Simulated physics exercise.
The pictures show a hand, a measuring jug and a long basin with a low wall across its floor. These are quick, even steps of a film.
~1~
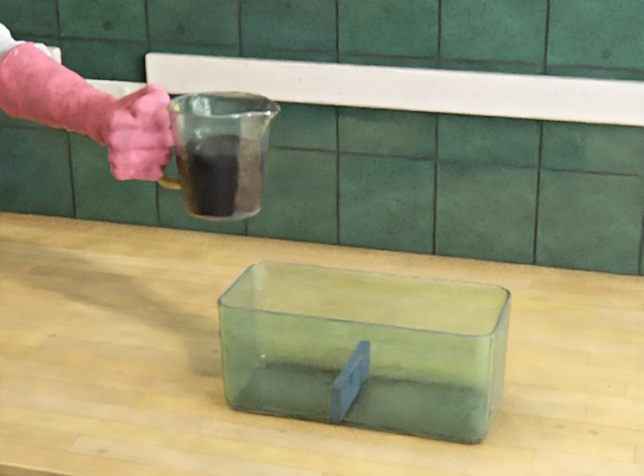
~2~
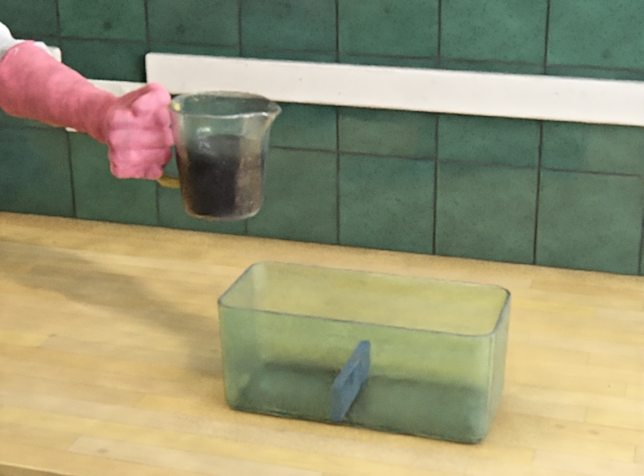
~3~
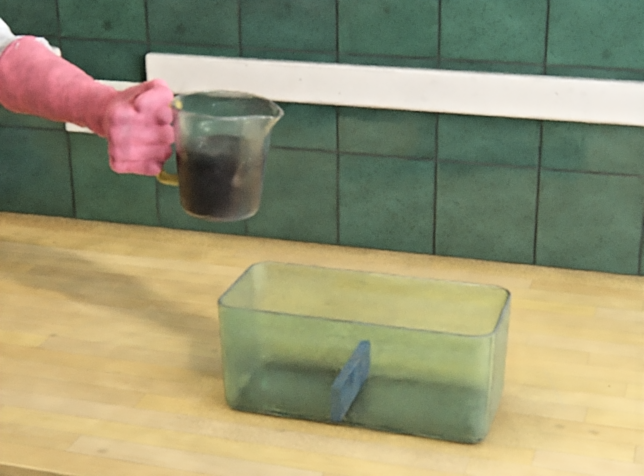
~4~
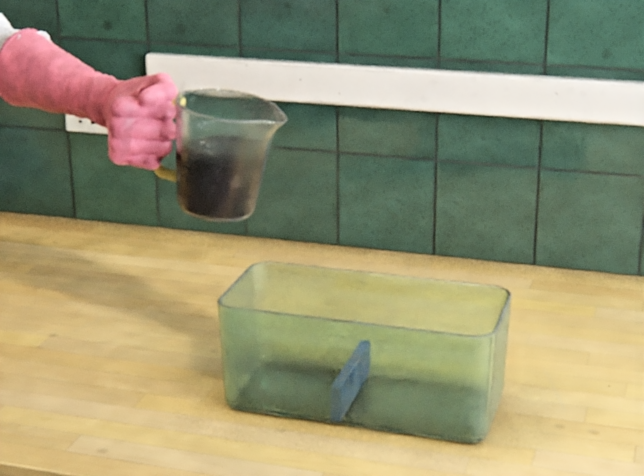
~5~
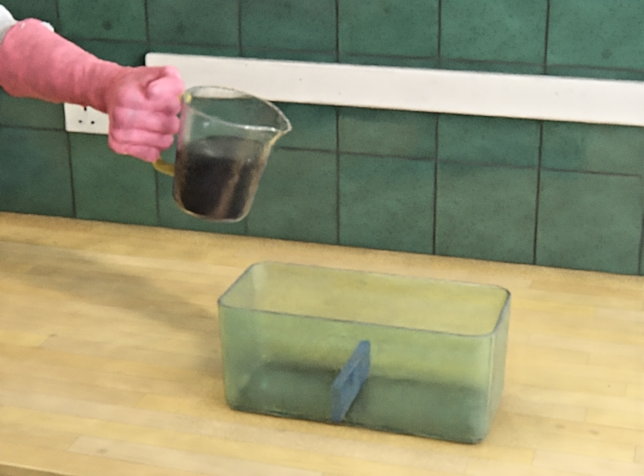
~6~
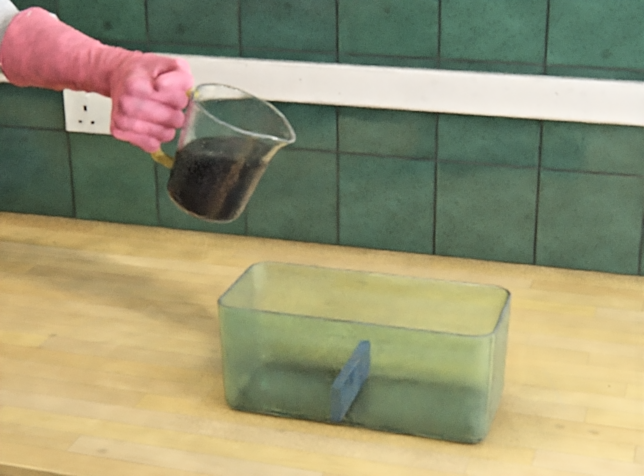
On a pale wooden worktop against green tiles, a pink-gloved hand holds a clear jug of dark liquid upright, above and left of a long glass basin with a low blue wall inside. The hand barely moves at first, then steadily tilts the jug rightward, the liquid still inside it.
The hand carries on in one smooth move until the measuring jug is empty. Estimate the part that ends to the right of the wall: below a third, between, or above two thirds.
In the end under a third is right of the wall.
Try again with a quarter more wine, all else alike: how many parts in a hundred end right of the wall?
Near 40 %.
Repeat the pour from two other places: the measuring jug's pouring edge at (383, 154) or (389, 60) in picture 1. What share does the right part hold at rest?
Roughly 95 per cent, and 70 per cent.
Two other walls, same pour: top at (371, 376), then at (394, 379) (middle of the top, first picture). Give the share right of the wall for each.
The first gives 10 %, the second 15 %.
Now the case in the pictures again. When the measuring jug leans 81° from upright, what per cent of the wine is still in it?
Close to 75 per cent.
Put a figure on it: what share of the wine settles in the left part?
It comes to 75 per cent or so.
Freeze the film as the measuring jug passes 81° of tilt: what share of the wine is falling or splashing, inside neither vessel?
Roughly 20 in a hundred.
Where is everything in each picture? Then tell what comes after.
The first frame shows tilt 0°; pouring edge (279, 109); surface from (184, 142) to (264, 148); the long basin's rim runs from (236, 284) to (503, 314); the wall's top is at (352, 364).
The second frame shows tilt 1°; pouring edge (280, 111); surface from (184, 141) to (264, 148).
The third frame shows tilt 4°; pouring edge (282, 114); surface from (185, 142) to (265, 148).
The fourth frame shows tilt 9°; pouring edge (286, 120); surface from (185, 143) to (266, 149).
The fifth frame shows tilt 16°; pouring edge (291, 129); surface from (185, 144) to (268, 150).
The sixth frame shows tilt 24°; pouring edge (295, 140); surface from (184, 143) to (272, 152).
A moment on, the measuring jug is tipped on its side and 75 per cent is still to pour, 6 is left of the wall and 0 right of it.
Next, the measuring jug is tipped right over and 7 per cent is still to pour, 63 is left of the wall and 20 right of it.
Then the measuring jug is tipped right over and 0 per cent is still to pour, 76 is left of the wall and 22 right of it.
Later the measuring jug is tipped right over and 0 per cent is still to pour, 76 is left of the wall and 22 right of it.
In the end 76 per cent lies left of the wall, 22 right of it and 2 outside.
